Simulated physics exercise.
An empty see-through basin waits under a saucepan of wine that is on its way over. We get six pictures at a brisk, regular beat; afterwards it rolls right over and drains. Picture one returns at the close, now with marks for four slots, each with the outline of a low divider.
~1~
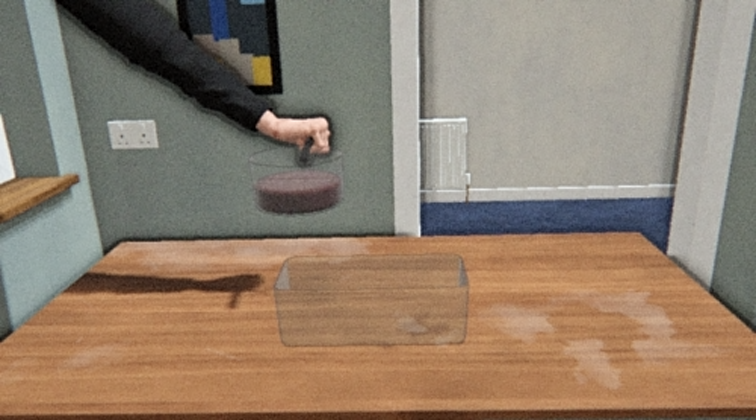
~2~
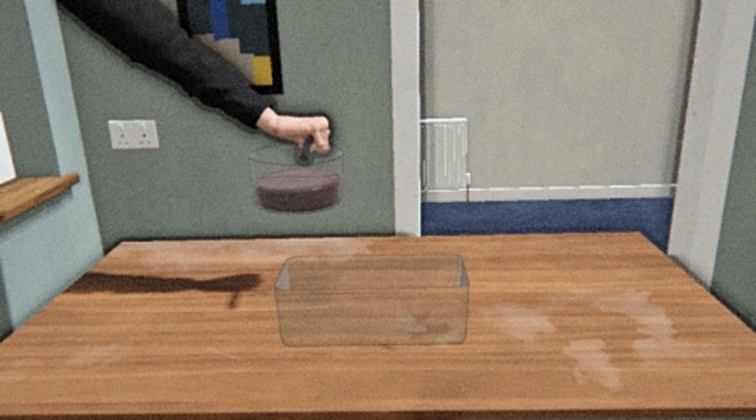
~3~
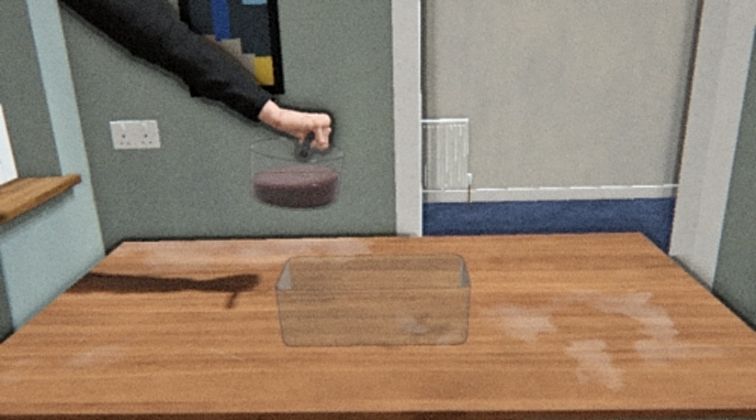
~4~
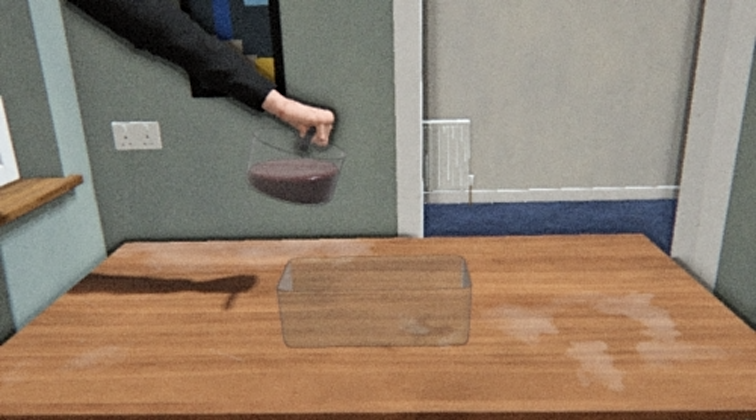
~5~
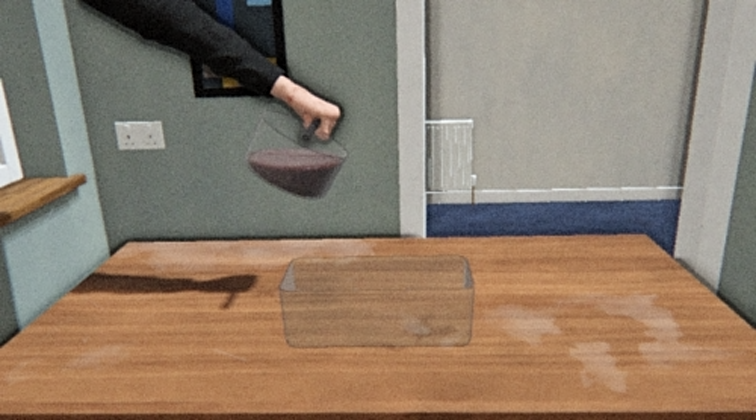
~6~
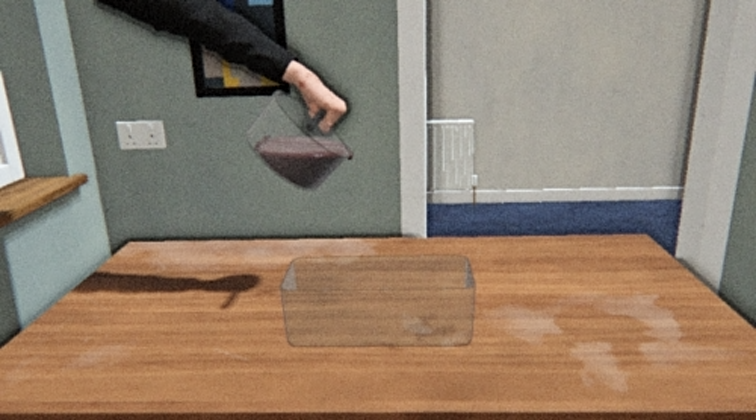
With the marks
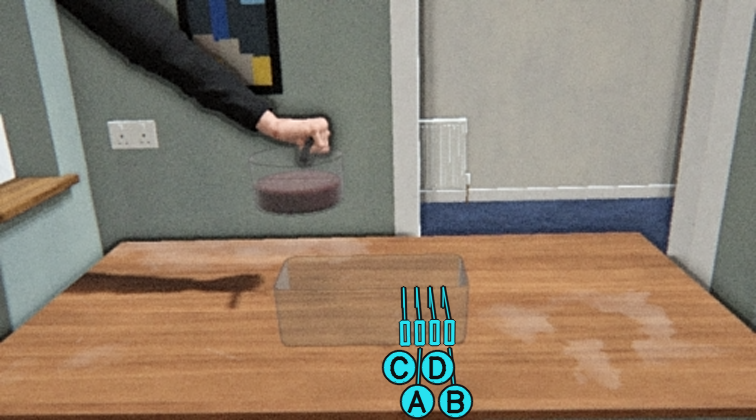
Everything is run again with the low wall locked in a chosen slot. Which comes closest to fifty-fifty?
A.
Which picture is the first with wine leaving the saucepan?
In picture 6.
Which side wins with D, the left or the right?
More ends on the left.
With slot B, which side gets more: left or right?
The left side.
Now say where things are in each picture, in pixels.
Upright, lip at (341, 153); basin from (281, 344) to (466, 341); nothing has left yet.
Tipped about 2°, lip at (342, 153); nothing has left yet.
Tipped about 8°, lip at (343, 154); nothing has left yet.
Tipped about 17°, lip at (345, 155); nothing has left yet.
Tipped about 29°, lip at (347, 155); nothing has left yet.
Tipped about 44°, lip at (348, 154); wine is over the lip, down to (348, 154).
On the marked copy, A at (420, 348); B at (449, 348); C at (405, 349); D at (434, 348).
With A, about 42 % ends left of the wall and 55 % right of it; 3 % is lost outside.
With B, about 90 % ends left of the wall and 7 % right of it; 3 % is lost outside.
With C, about 13 % ends left of the wall and 84 % right of it.
With D, about 84 % ends left of the wall and 13 % right of it; 3 % is lost outside.
